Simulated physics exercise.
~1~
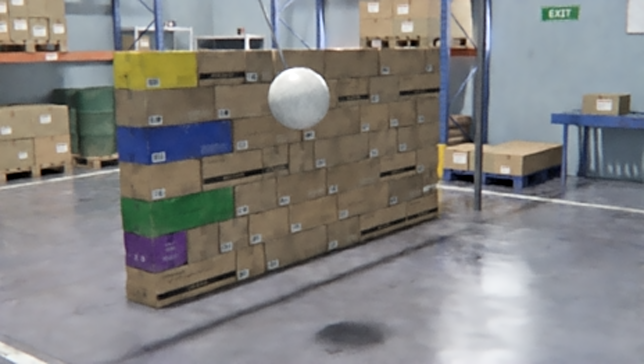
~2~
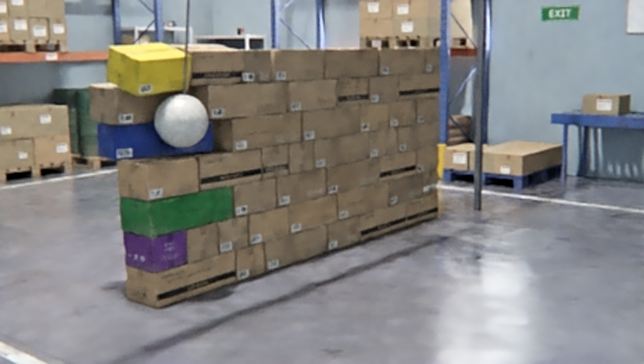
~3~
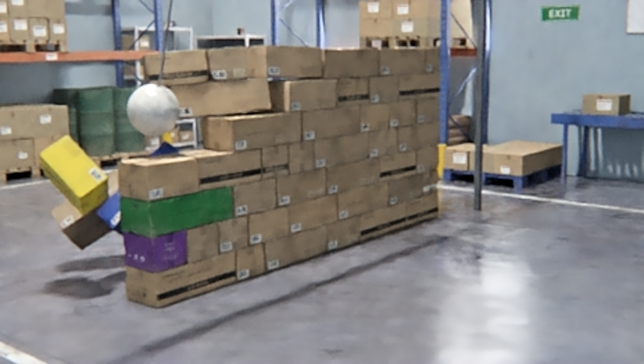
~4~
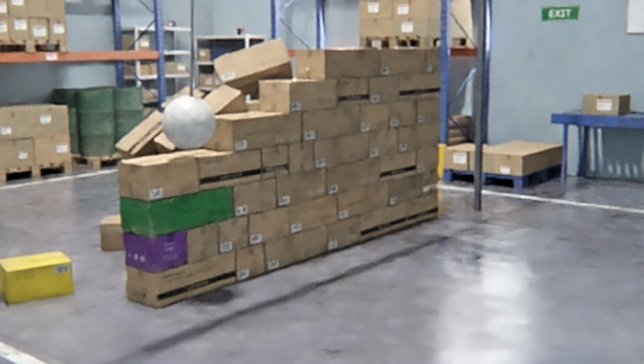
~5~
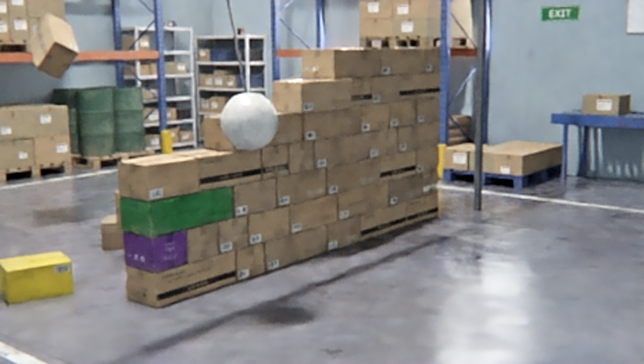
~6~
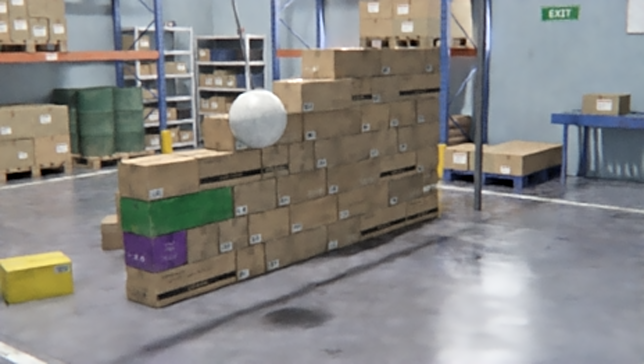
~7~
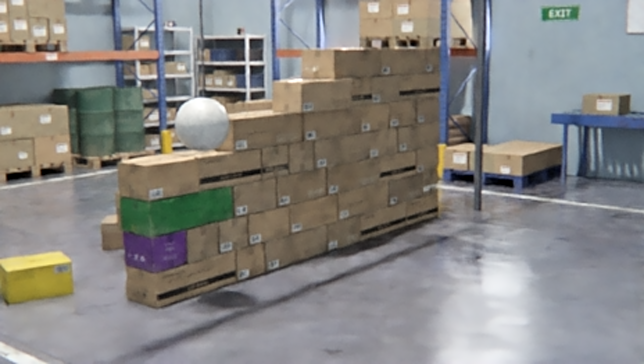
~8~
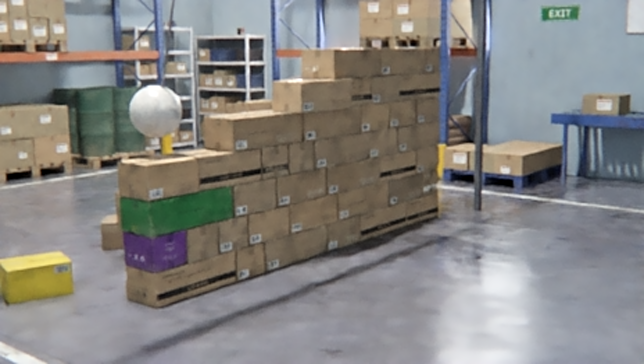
In a warehouse with a shiny grey floor, seen from a fixed view slightly above, a long wall of brown cartons stands with yellow, blue, green and purple ones at its left end. A pale grey ball hanging from a line swings left into the upper part of that end. The yellow and blue cartons are shoved out and tumble to the floor, along with several brown ones. The ball swings back right, then left again over the gap. The yellow carton rests at lower left, the blue one is out of sight, and green and purple stay in place.
